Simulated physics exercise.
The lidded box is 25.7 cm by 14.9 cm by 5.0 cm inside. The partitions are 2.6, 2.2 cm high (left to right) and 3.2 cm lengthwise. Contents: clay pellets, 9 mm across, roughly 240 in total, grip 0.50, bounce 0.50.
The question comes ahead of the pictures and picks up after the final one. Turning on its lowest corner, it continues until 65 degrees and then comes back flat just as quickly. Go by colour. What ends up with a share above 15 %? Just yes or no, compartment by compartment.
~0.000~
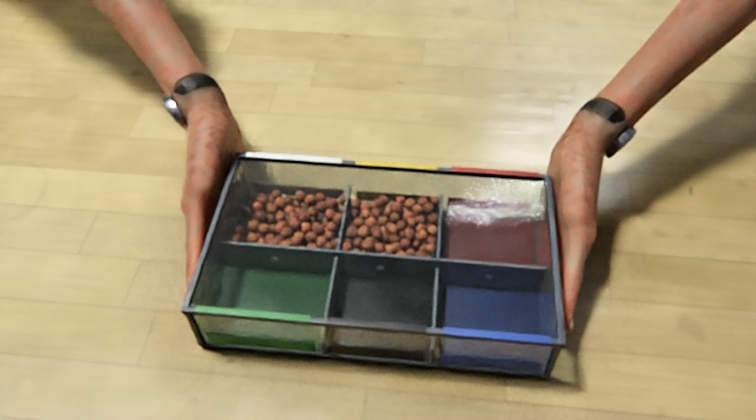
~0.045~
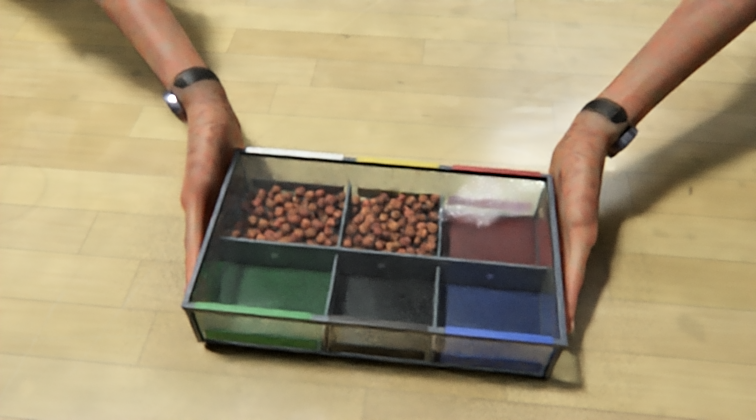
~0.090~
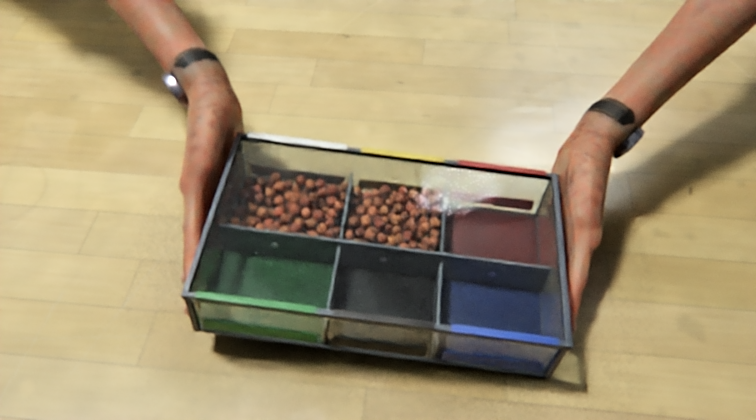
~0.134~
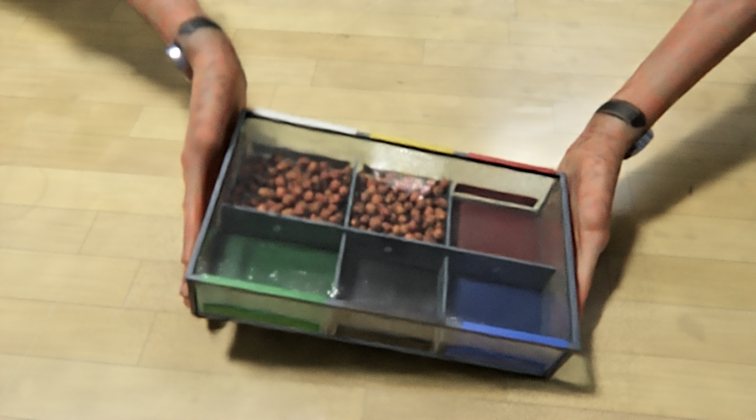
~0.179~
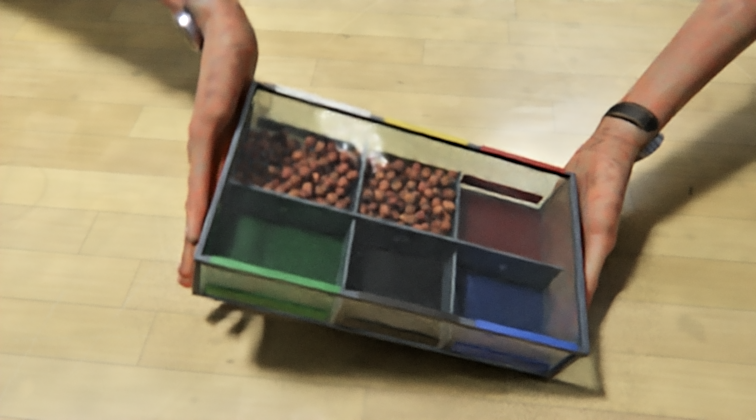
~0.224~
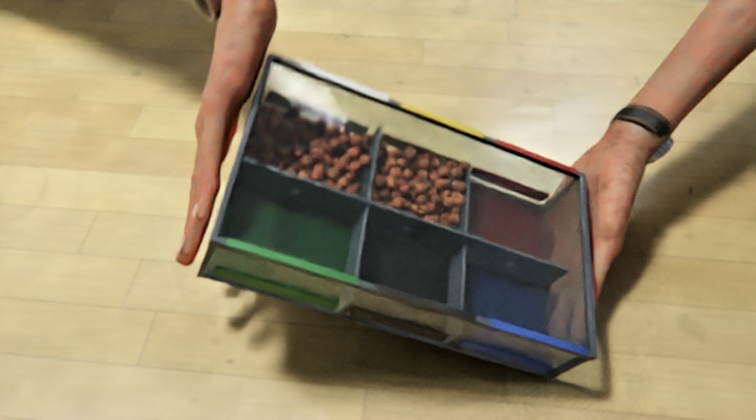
Red gets a yes, blue gets a no, green gets a no, yellow gets a yes, white gets a yes, black gets a no.
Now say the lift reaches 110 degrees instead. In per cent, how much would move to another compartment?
Roughly 100 %.
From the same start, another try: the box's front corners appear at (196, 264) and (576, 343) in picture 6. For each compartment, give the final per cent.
In per cent, the final split is red 15, blue 0, green 0, yellow 45, white 40, black 0.
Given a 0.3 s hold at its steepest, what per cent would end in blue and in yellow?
You'd end up with blue at 10 per cent and yellow at 35 per cent.
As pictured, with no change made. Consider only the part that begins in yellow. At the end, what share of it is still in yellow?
Roughly 60 per cent.
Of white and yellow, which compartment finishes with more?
The yellow compartment ends up with more.
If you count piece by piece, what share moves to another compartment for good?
Roughly 40 per cent.
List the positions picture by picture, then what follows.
The first picture shows box tilt 0 degrees, front corners at (189, 308) and (558, 341); yellow 55 %, white 45 %.
The second picture shows box tilt 1 degrees, front corners at (189, 304) and (560, 341).
The third picture shows box tilt 5 degrees, front corners at (189, 293) and (565, 343), lowest corner right front.
The fourth picture shows box tilt 11 degrees, front corners at (192, 276) and (573, 345), lowest corner right front.
The fifth picture shows box tilt 17 degrees, front corners at (201, 256) and (582, 349), lowest corner right front.
The sixth picture shows box tilt 24 degrees, front corners at (217, 238) and (590, 353), lowest corner right front; yellow 55 %, white 45 %. Its pace works out near 145 degrees a second.
After 0.63 s, tilt 62 degrees; red 10 %, yellow 55 %, white 35 %.
After 0.90 s, tilt 24 degrees; red 25 %, blue 5 %, yellow 40 %, white 25 %.
After 1.28 s, tilt 0 degrees; red 25 %, blue 5 %, yellow 40 %, white 25 %.
At rest (1.6 s), red 25 %, blue 5 %, green 0 %, yellow 40 %, white 25 %, black 0 %.
